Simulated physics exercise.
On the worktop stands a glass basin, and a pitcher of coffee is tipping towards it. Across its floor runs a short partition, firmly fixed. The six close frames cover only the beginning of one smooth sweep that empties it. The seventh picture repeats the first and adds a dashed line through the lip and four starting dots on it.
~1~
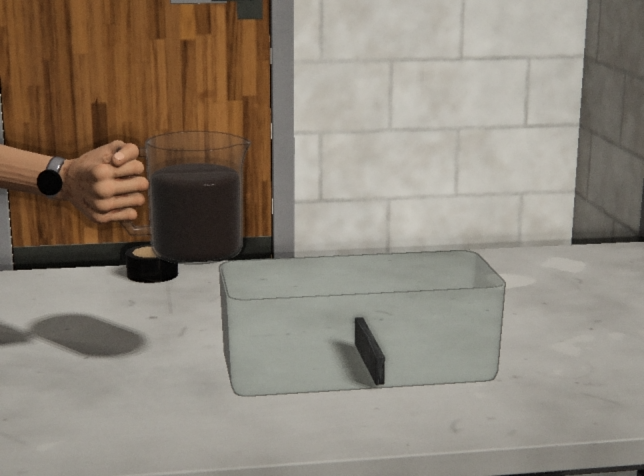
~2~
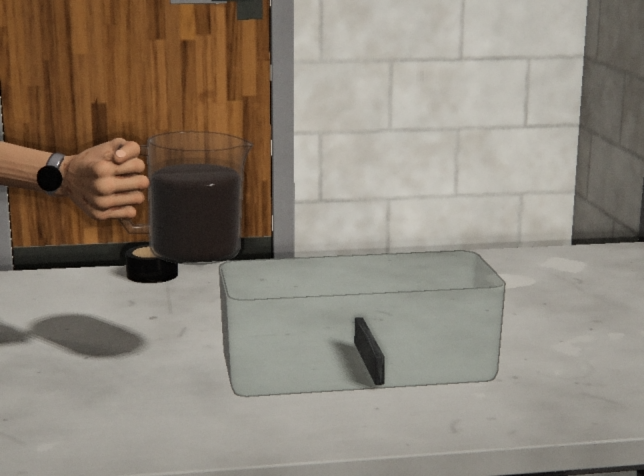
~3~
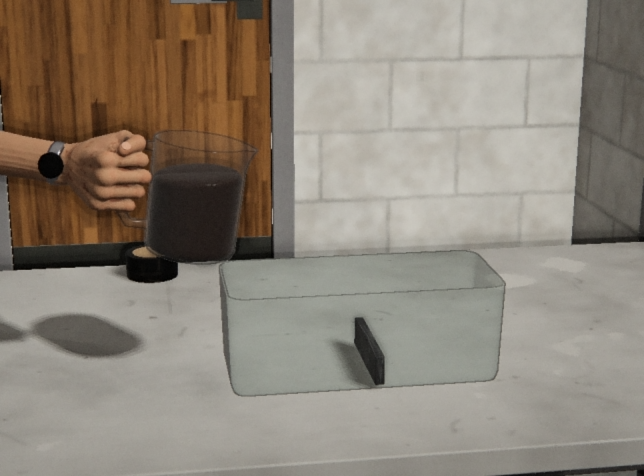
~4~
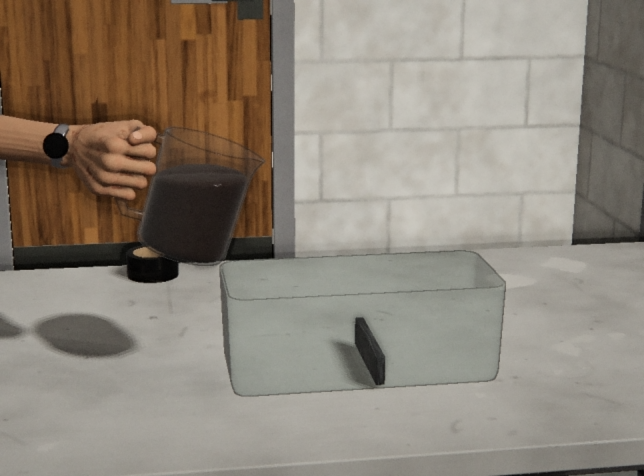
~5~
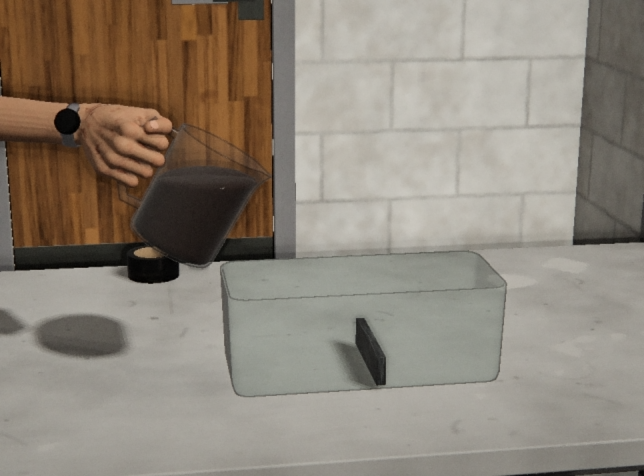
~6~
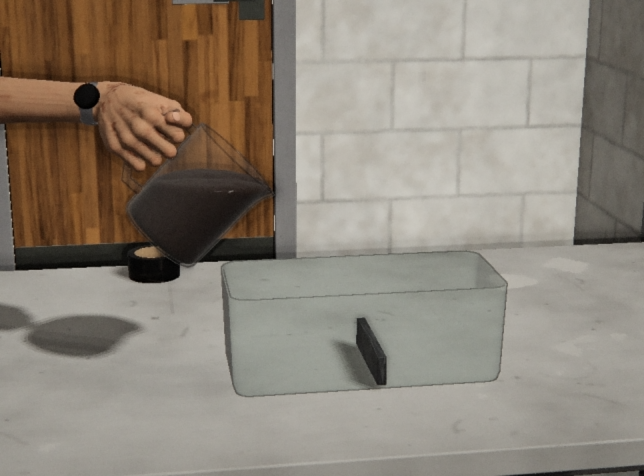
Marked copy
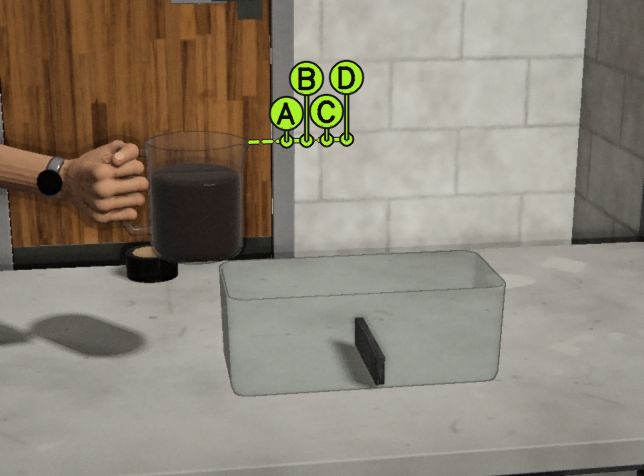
A hand with a dark wristwatch reaches in from the left, holding a clear glass pitcher of dark coffee above a pale marbled worktop, seen from the front and slightly above. To the right sits an empty rectangular glass basin with a short dark partition, before a wooden panel and whitish brick wall. The hand steadily tilts the pitcher rightward, its coffee staying inside, while the camera stays still.
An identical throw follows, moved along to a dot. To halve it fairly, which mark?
Best: C.
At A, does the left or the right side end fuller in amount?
More ends on the left.
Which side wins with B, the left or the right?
The left side.
In lime, A at (286, 141); B at (306, 140); C at (326, 139); D at (346, 139).
Choosing A, about 85 % ends left of the wall and 11 % right of it; 4 % is lost outside.
Choosing B, about 74 % ends left of the wall and 23 % right of it; 3 % is lost outside.
Choosing C, about 46 % ends left of the wall and 52 % right of it.
Choosing D, about 24 % ends left of the wall and 76 % right of it.
